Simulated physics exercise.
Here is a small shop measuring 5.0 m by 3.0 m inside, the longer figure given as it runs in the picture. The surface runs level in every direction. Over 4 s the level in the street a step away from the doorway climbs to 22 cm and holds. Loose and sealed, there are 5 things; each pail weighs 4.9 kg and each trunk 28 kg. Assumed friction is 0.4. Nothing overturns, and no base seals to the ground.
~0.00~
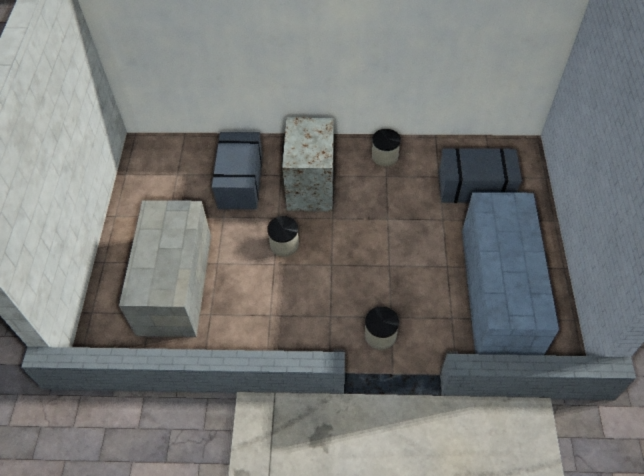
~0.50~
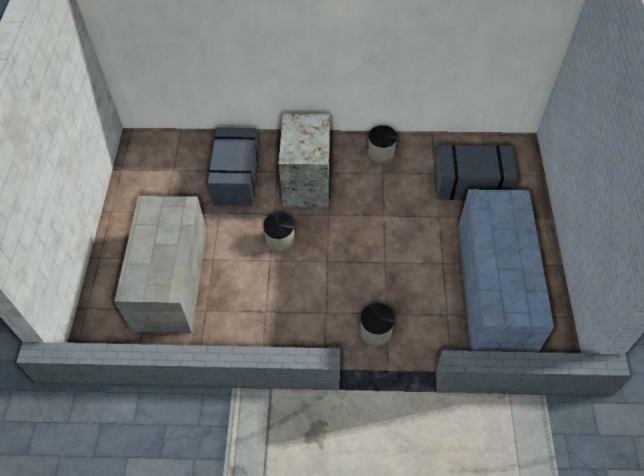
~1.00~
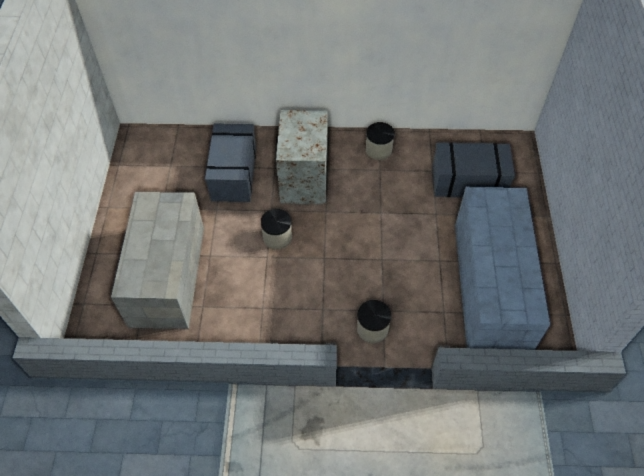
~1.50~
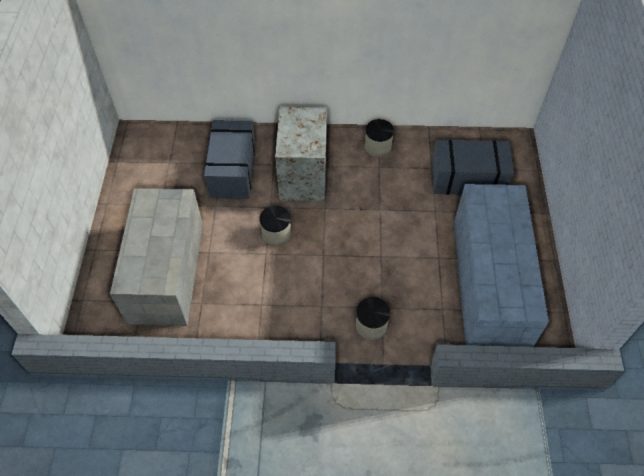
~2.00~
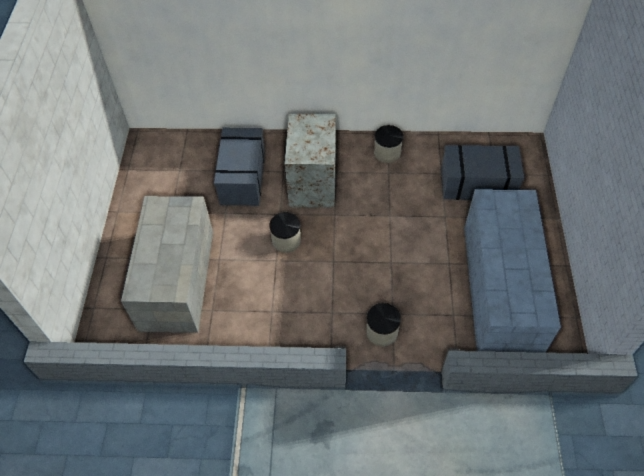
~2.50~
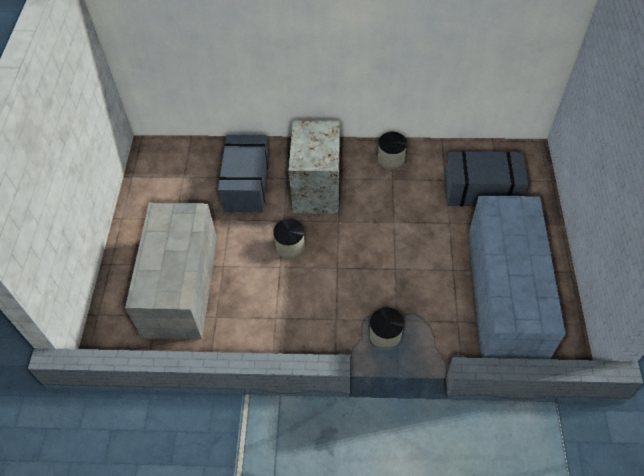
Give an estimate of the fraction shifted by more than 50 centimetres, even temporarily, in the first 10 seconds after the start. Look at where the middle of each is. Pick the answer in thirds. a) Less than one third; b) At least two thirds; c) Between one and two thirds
At least two thirds (b).
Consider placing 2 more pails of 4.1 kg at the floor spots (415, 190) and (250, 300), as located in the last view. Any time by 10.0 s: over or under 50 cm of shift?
Order as asked - beyond the cutoff and inside the cutoff.
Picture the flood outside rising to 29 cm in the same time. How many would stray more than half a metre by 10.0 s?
That would give 5.
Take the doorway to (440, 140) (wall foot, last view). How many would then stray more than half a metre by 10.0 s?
Count: 1.
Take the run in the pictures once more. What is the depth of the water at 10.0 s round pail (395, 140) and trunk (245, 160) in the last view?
First about 11 cm, second about 10 cm.
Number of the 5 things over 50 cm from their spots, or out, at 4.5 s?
By then 1.
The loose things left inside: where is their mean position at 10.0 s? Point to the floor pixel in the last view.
The centre is close to (222, 185).
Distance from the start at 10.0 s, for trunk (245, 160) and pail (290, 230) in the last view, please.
Net displacement, in order: 80 cm; 150 cm.
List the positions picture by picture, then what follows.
The first frame shows a pail at (382, 321) rests on the ground; a trunk at (236, 159) rests on the ground; water covers 0.0 m2; 0 of 5 have shifted.
The second frame shows a pail at (378, 318) rests on the ground; a trunk at (233, 155) rests on the ground; 0.0 m2 under water; 0 of 5 have shifted.
The third frame shows a pail at (375, 315) rests on the ground; a trunk at (230, 151), on the bottom; water covers 0.0 m2; 0 of 5 have shifted.
The fourth frame shows a pail at (373, 312), on the bottom; a trunk at (229, 148) rests on the ground; water covers 0.0 m2; 0 of 5 have shifted.
The fifth frame shows a pail at (384, 318), on the bottom; a trunk at (239, 155) rests on the ground; water covers 0.0 m2; 0 of 5 have shifted.
The sixth frame shows a pail at (387, 322), on the bottom; a trunk at (243, 162), on the bottom; water covers 0.3 m2; 0 of 5 have shifted.
After 3.5 s 1 of 5 are over 50 cm from their spots; 0 afloat.
After 4.5 s 1 of 5 are over 50 cm from their spots; 0 afloat.
After 7.0 s 3 of 5 are over 50 cm from their spots; 2 afloat.
After 10.0 s 4 of 5 are over 50 cm from their spots, and 4 have been at some point; 4 afloat.
